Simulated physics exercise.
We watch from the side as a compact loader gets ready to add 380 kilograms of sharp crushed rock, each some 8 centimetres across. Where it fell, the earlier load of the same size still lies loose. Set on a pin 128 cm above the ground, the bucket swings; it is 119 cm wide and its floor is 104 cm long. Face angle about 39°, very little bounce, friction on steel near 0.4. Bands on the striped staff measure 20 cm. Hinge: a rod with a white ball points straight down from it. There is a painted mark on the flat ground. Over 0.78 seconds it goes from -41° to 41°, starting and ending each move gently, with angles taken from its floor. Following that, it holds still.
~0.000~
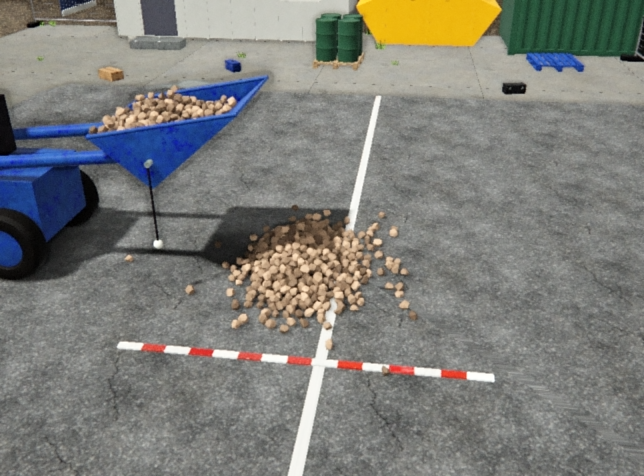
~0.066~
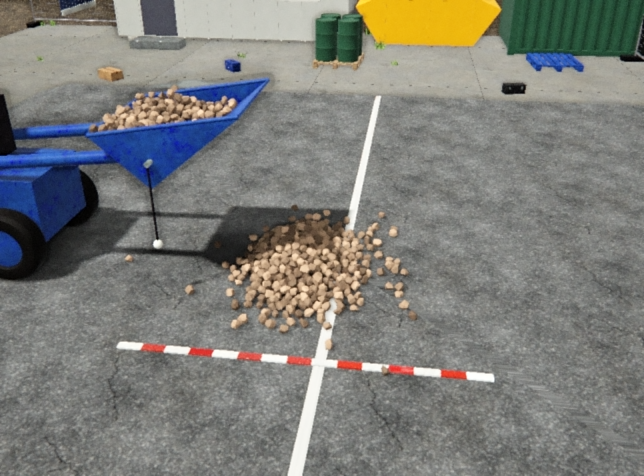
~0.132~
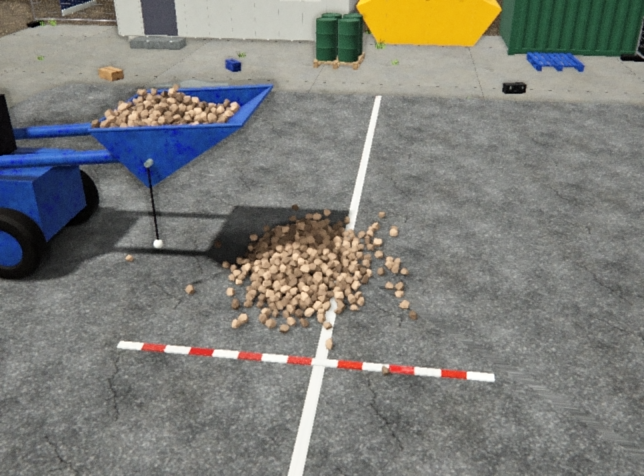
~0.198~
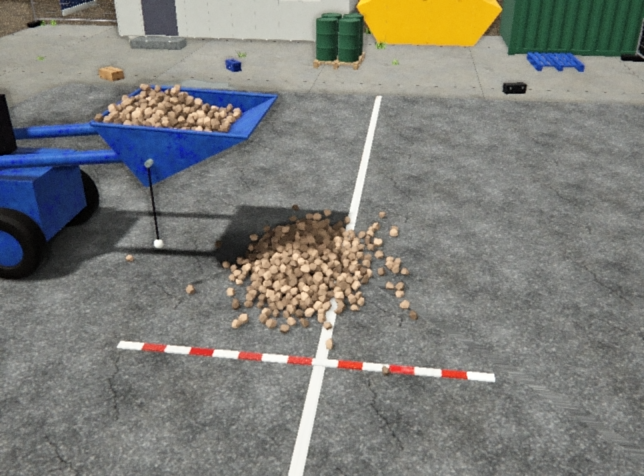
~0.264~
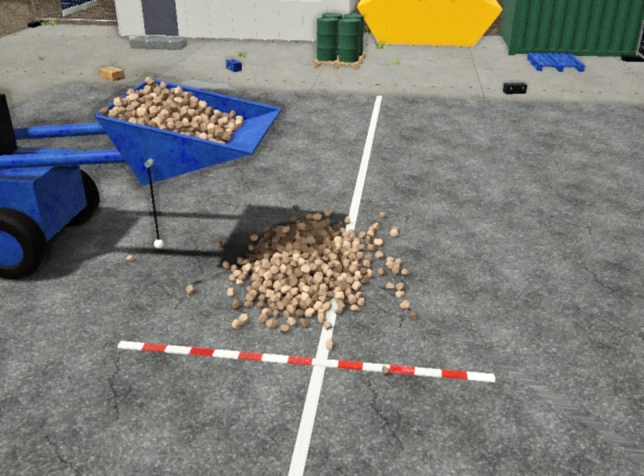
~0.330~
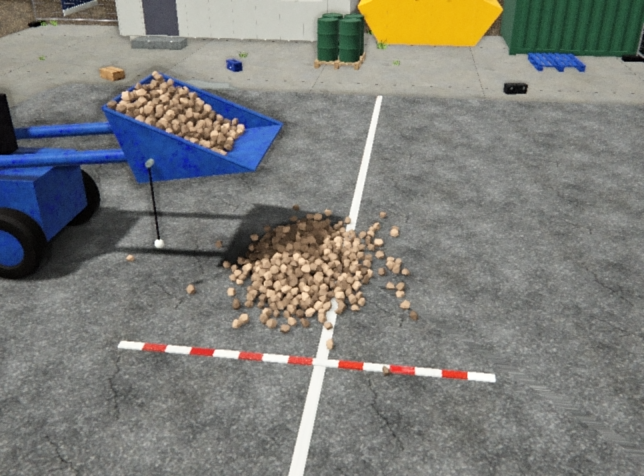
A blue bucket full of brownish stones slowly tilted, its right-hand lip lowering and its left side rising as the stones shifted with it, while a loose pile lay still on the pavement nearby.
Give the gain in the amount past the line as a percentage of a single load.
Roughly 3 per cent of a load.
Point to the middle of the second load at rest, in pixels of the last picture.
They come to rest centred about (272, 251).
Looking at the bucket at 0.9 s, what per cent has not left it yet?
Still inside: Some 95 %.
After 0.6 s the floor is at 28°; in per cent of one load, 100 in the bucket, 86 short of the line, 14 past the line; the foremost stones are at (401, 294).
After 0.9 s the floor is at 41°; in per cent of one load, 95 in the bucket, 91 short of the line, 14 past the line; the foremost stones are at (401, 294).
After 1.2 s the floor is at 41°; in per cent of one load, 33 in the bucket, 152 short of the line, 15 past the line; the foremost stones are at (401, 294).
After 4.0 s the floor is at 41°; in per cent of one load, 0 in the bucket, 182 short of the line, 18 past the line; the foremost stones are at (401, 294). Net gain past the line, 3.
